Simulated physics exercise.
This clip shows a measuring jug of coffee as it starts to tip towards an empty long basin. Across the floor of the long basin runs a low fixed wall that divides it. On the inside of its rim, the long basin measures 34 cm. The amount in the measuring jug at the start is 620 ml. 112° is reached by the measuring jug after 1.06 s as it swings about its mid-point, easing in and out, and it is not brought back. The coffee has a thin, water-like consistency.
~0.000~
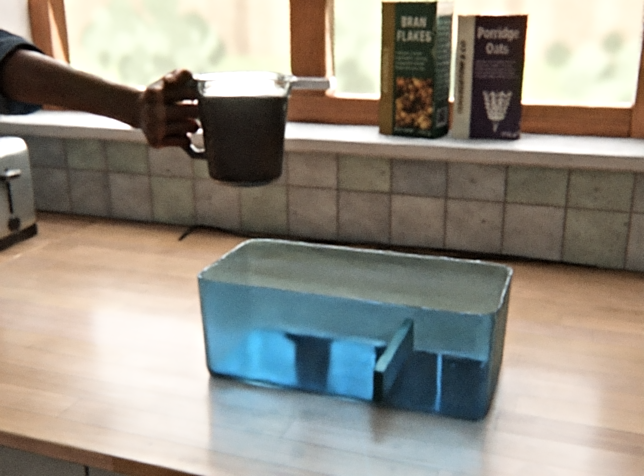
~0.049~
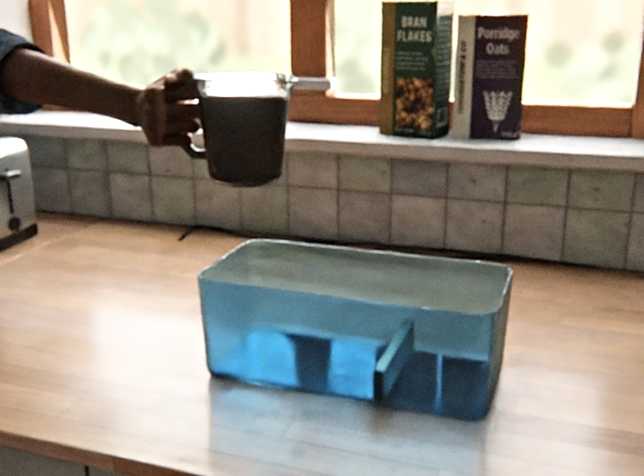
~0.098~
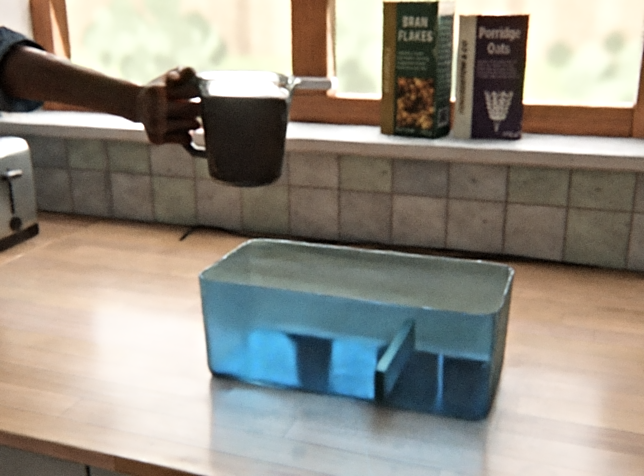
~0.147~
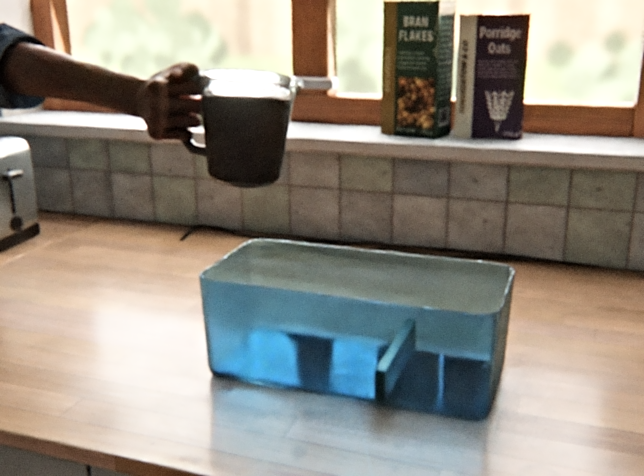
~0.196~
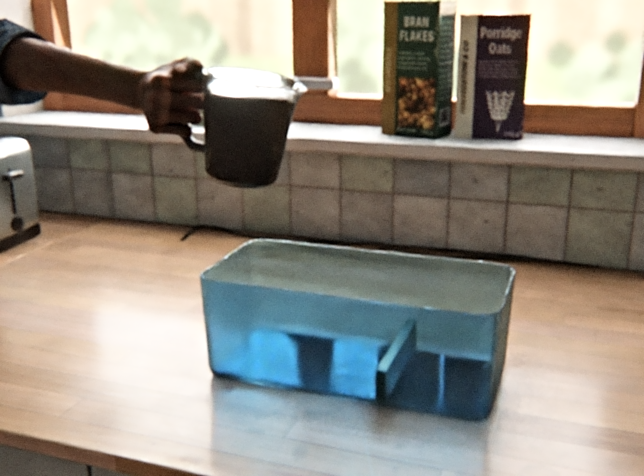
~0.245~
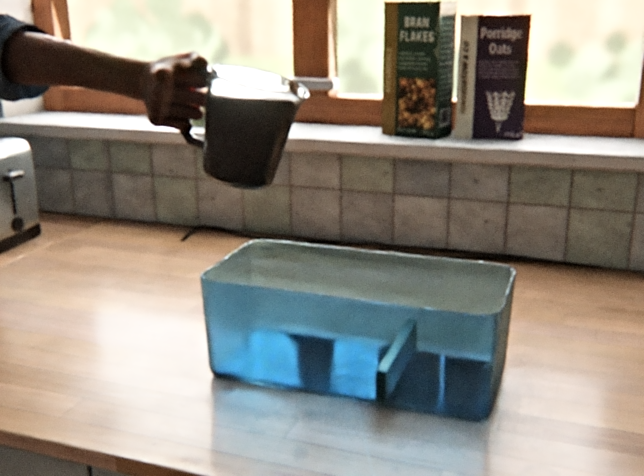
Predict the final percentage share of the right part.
Right part: About 6 %.
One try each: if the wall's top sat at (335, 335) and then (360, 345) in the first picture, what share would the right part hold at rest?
I'd say 90 percent on the first go, 60 percent on the next.
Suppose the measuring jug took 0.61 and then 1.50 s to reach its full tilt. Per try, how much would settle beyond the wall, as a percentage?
Near 10 in a hundred on the first go and near 10 in a hundred on the second.
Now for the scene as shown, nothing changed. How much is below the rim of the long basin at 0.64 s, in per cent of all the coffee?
Fraction in basin: Approx. 6%.
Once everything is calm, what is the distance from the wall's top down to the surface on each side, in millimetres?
Measured: Left around 20 mm, right around 38 mm.
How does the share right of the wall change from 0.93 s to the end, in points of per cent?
Net gain of about 5.
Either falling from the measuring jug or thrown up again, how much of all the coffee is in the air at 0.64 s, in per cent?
Share: Roughly 22 per cent.
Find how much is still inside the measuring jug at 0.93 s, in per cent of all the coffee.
Close to 14 percent of the whole amount.
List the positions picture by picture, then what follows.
In the first picture, it leans 0°; its right rim is at (295, 79); the coffee meets the walls at (206, 90) and (286, 93); the long basin's rim runs from (224, 258) to (505, 291); the wall's top is at (396, 344).
In the second picture, it leans 1°; its right rim is at (295, 80); the coffee meets the walls at (207, 90) and (287, 94).
In the third picture, it leans 2°; its right rim is at (298, 82); the coffee meets the walls at (209, 89) and (289, 94).
In the fourth picture, it leans 5°; its right rim is at (301, 85); the coffee meets the walls at (212, 89) and (291, 95).
In the fifth picture, it leans 9°; its right rim is at (304, 89); the coffee meets the walls at (214, 91) and (295, 95).
In the sixth picture, it leans 14°; its right rim is at (308, 96); the coffee meets the walls at (216, 93) and (300, 97).
After 0.64 s the tilt is 74° and 72 per cent is still to pour, 6 is left of the wall and 0 right of it.
After 0.93 s the tilt is 108° and 14 per cent is still to pour, 64 is left of the wall and 1 right of it.
After 1.23 s the tilt is 112° and 0 per cent is still to pour, 91 is left of the wall and 5 right of it.
After 1.56 s the tilt is 112° and 0 per cent is still to pour, 92 is left of the wall and 6 right of it.
In the end 92 per cent lies left of the wall, 6 right of it and 2 outside.
